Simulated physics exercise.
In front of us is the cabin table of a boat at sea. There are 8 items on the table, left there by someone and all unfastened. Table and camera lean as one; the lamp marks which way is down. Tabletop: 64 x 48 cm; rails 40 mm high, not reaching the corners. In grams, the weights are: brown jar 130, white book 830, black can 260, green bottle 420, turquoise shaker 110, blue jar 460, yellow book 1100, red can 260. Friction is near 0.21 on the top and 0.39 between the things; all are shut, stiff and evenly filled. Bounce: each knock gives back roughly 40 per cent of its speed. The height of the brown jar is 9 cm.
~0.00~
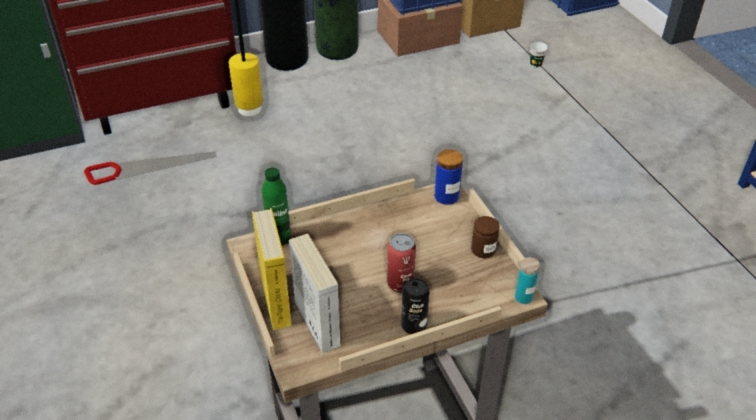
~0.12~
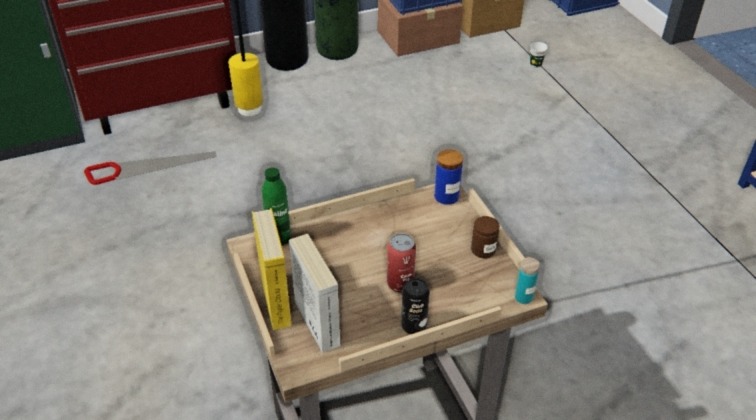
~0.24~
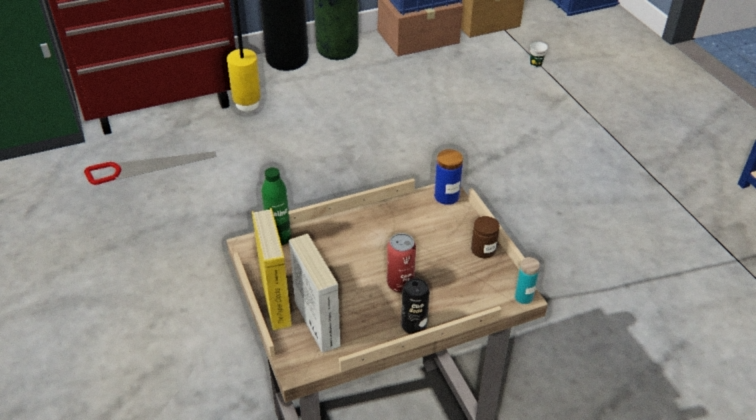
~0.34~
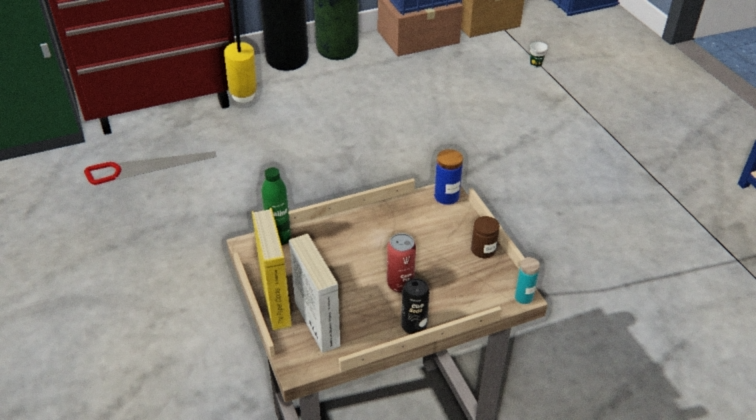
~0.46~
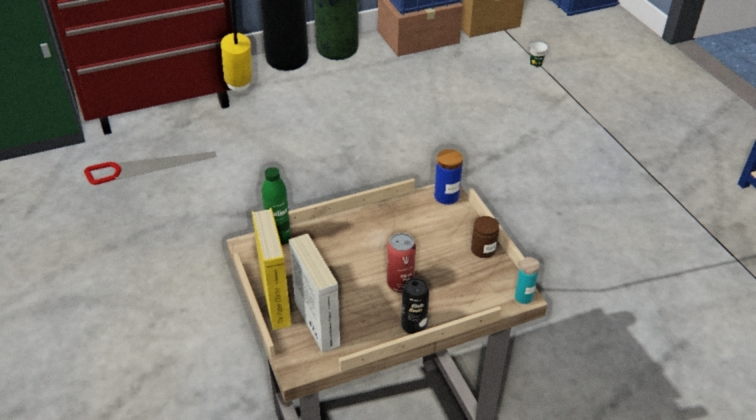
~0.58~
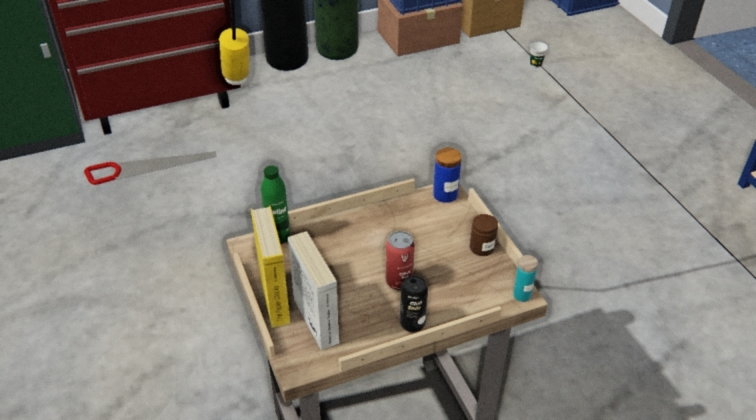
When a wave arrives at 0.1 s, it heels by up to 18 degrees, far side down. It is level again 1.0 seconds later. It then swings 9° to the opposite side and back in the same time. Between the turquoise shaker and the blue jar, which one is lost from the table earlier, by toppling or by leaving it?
The second of the two.
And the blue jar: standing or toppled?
Well, the blue jar tumbles down.
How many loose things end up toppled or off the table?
Count: 1.
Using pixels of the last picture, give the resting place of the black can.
About (398, 277).
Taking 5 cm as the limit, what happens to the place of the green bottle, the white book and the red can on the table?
Green bottle: Remains in place; white book: Is displaced; red can: Is displaced.
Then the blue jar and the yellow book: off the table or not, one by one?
At the end the blue jar winds up past the limits and the yellow book stays inside the limits.
After 0.78 s, heel 13°, far side down; blue jar moved 5 cm near (440, 166); turquoise shaker moved 5 cm near (516, 266); black can moved 5 cm.
After 0.98 s, heel 2°, far side down; blue jar now off the table; turquoise shaker moved 10 cm near (507, 254); yellow book moved 10 cm.
After 1.18 s, boat level; turquoise shaker moved 10 cm near (506, 252); white book moved 10 cm; yellow book moved 10 cm.
After 1.58 s, heel 9°, near side down; turquoise shaker moved 10 cm near (506, 252); yellow book moved 10 cm; white book moved 10 cm.
In the end (2.6 s), off the table, blue jar; not toppled but over 5 cm from the start, brown jar, white book, black can, turquoise shaker, yellow book and red can; green bottle under 5 cm from the start. At the end, from the last picture's camera, turquoise shaker near (506, 252), blue jar near (384, 270). Turquoise shaker was never lost; blue jar went at 0.82 s.
